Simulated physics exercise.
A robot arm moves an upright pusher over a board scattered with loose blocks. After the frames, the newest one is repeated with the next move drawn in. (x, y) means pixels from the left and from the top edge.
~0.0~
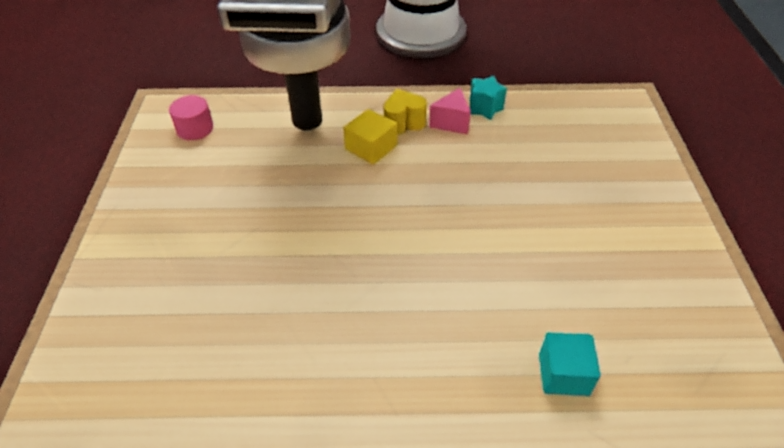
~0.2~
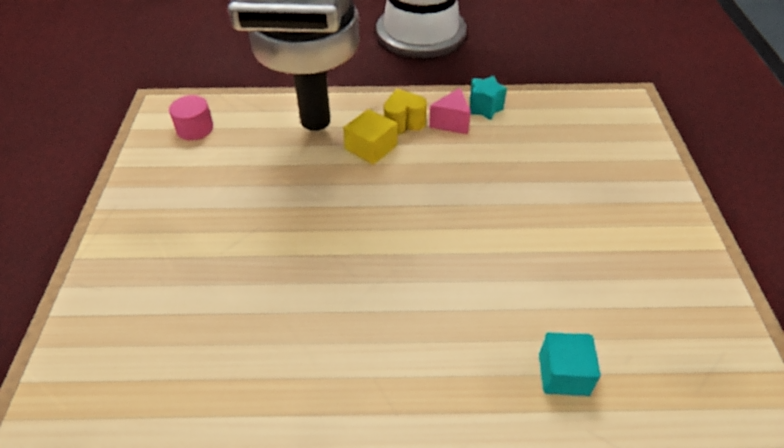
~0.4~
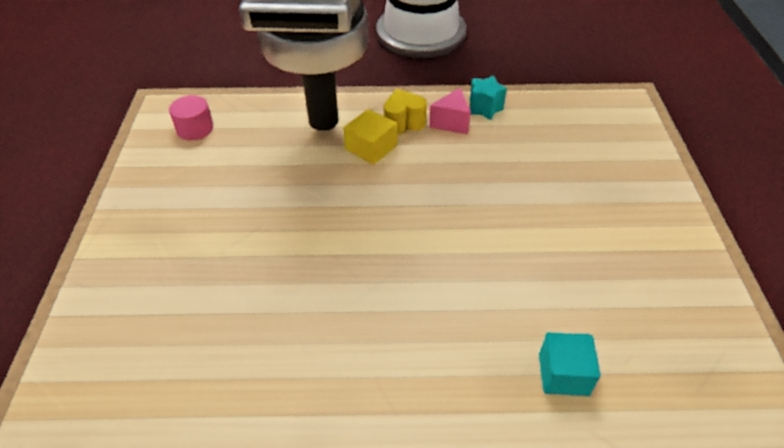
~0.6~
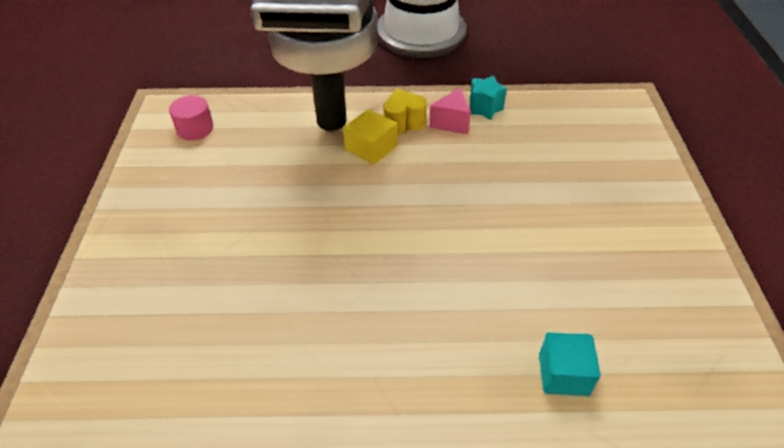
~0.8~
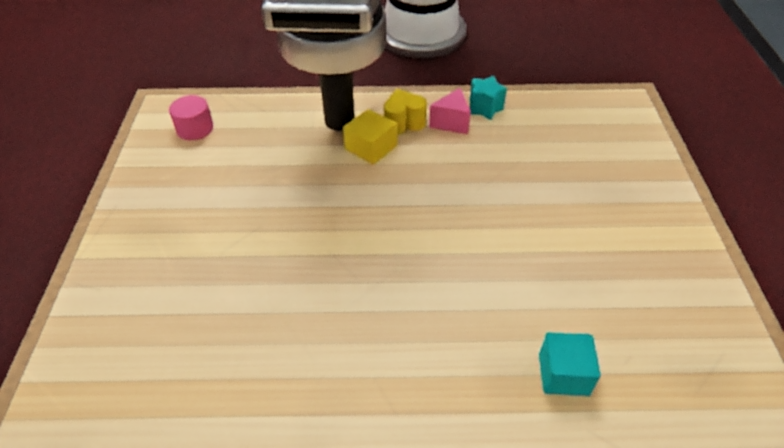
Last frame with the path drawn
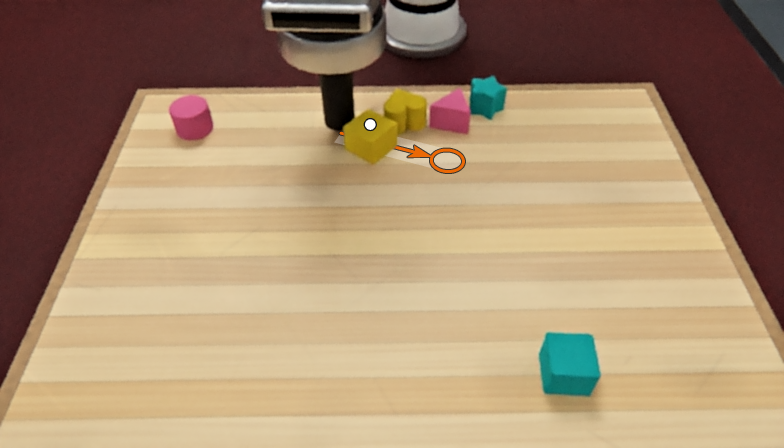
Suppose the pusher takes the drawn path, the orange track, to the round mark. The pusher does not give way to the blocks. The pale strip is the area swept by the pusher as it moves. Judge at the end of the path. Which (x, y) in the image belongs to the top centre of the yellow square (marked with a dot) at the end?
When the path ends, it will be at (459, 163).
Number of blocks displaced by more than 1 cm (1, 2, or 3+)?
1.
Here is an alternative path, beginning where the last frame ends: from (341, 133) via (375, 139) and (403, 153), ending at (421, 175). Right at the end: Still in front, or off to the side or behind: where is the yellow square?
I think it holds its spot in front.
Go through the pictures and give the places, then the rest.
Lower end of the pusher at (308, 121), tops of blocks, yellow square at (370, 125), yellow heart at (404, 101), in the first picture.
Pusher at (316, 121), blocks as before, in the second picture.
Pusher at (324, 122), blocks as before, in the third picture.
Pusher at (332, 122), blocks as before, in the fourth picture.
Pusher at (340, 122), yellow square at (370, 125), yellow heart at (404, 101), in the fifth picture.
The drawn path runs in a line from (341, 133) to (447, 161); the dot is on the yellow square.
The first path, step by step. One third of the way, pusher at (375, 130); yellow square at (401, 136), turned 15° clockwise.
Two thirds of the way, pusher at (412, 140); yellow square at (435, 150), turned 35° clockwise.
At the end, pusher at (448, 149); yellow square at (459, 163), turned 55° clockwise; yellow heart not moved.
